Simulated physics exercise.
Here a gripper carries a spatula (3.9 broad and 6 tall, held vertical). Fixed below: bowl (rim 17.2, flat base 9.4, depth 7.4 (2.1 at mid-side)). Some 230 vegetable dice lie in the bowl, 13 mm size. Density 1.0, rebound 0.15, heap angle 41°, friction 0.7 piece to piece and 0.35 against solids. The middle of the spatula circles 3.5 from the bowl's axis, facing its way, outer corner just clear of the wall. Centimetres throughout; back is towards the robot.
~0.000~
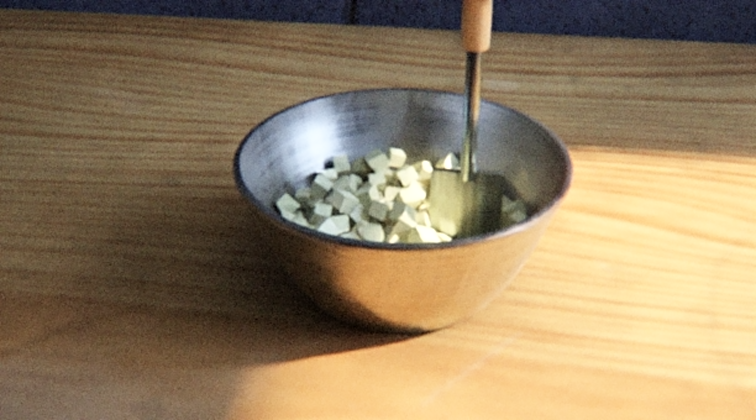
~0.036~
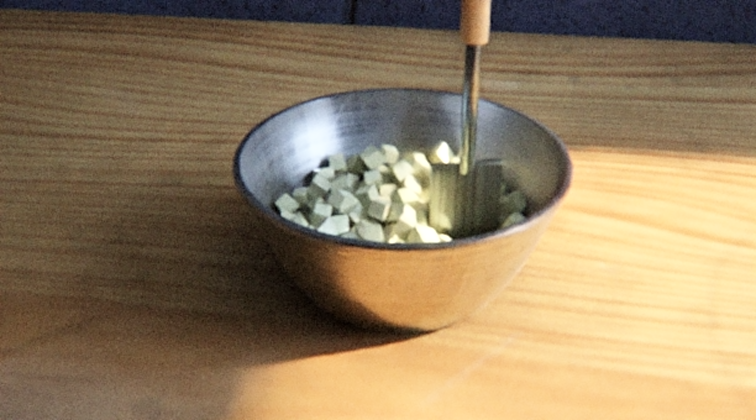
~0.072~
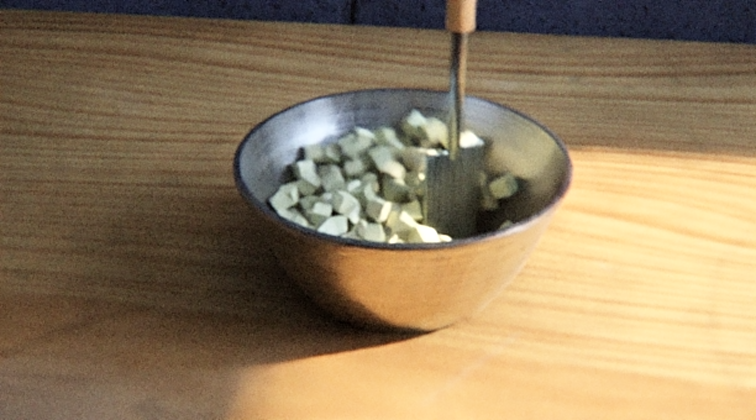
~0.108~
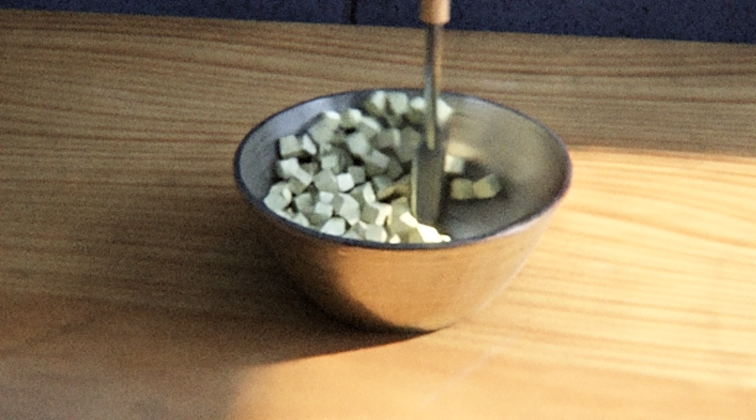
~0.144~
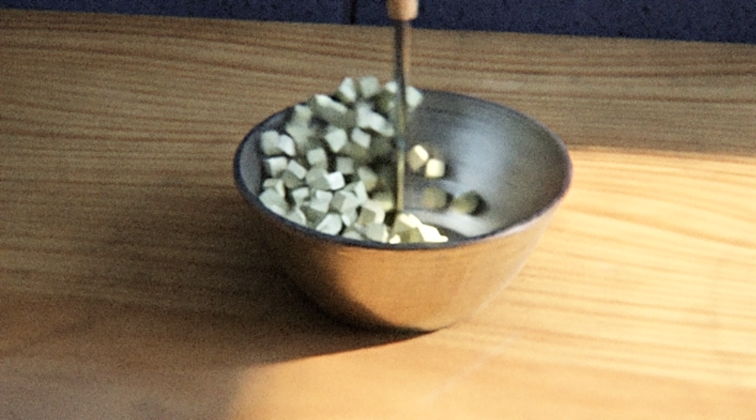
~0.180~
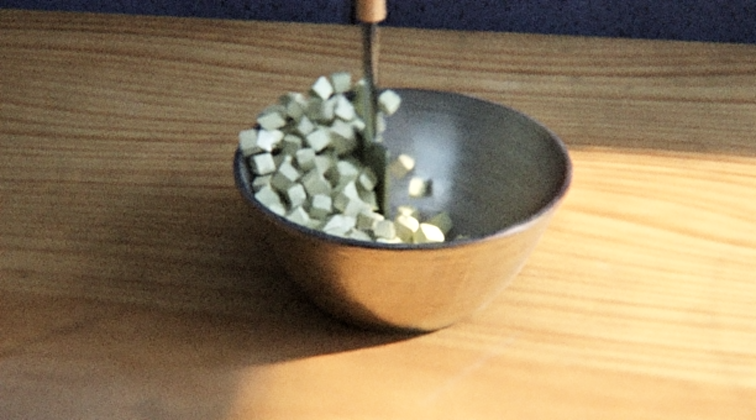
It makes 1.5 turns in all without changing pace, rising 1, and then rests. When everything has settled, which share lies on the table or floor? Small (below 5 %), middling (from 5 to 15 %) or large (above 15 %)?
Answer: Large; above 15 % of the vegetable dice finish on the table or floor.
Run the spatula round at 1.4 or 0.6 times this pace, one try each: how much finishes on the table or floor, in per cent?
About 35 and 10 per cent.
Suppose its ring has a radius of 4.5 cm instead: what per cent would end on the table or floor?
Then about 30 per cent.
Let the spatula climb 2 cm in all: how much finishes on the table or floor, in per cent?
Some 20 per cent.
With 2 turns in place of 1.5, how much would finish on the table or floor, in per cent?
It would be near 30 per cent.
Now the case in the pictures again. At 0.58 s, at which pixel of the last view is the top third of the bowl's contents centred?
Around (375, 130).
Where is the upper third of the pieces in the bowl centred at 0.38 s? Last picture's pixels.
At about (482, 211).
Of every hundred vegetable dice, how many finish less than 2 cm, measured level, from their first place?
About 5 per cent.
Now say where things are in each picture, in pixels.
The first picture shows spatula neck at (469, 146), 0° round; upper third of the load around (396, 217), from x 285 to 515, top at y 160; 226 in the bowl.
The second picture shows spatula neck at (468, 138), 13° round; upper third of the load around (395, 212), from x 285 to 515, top at y 155.
The third picture shows spatula neck at (455, 124), 41° round; upper third of the load around (374, 185), from x 280 to 515, top at y 125.
The fourth picture shows spatula neck at (431, 114), 70° round; upper third of the load around (366, 170), from x 275 to 510, top at y 105.
The fifth picture shows spatula neck at (400, 110), 98° round; upper third of the load around (335, 160), from x 270 to 510, top at y 85.
The sixth picture shows spatula neck at (371, 112), 127° round; upper third of the load around (315, 163), from x 250 to 510, top at y 85; 226 in the bowl.
By 0.38 s, 286° round, highest piece 9 above the table; 209 in the bowl, 10 on the table or floor, 7 in flight or on the tool.
By 0.58 s, 85° round, highest piece 9 above the table; 190 in the bowl, 27 on the table or floor, 9 in flight or on the tool.
By 0.88 s, 180° round, highest piece 8 above the table; 177 in the bowl, 49 on the table or floor.
By 1.58 s, 180° round, highest piece 8 above the table; 177 in the bowl, 49 on the table or floor.
Final count, 177 in the bowl, 49 on the table or floor. That is 22 % on the table or floor.
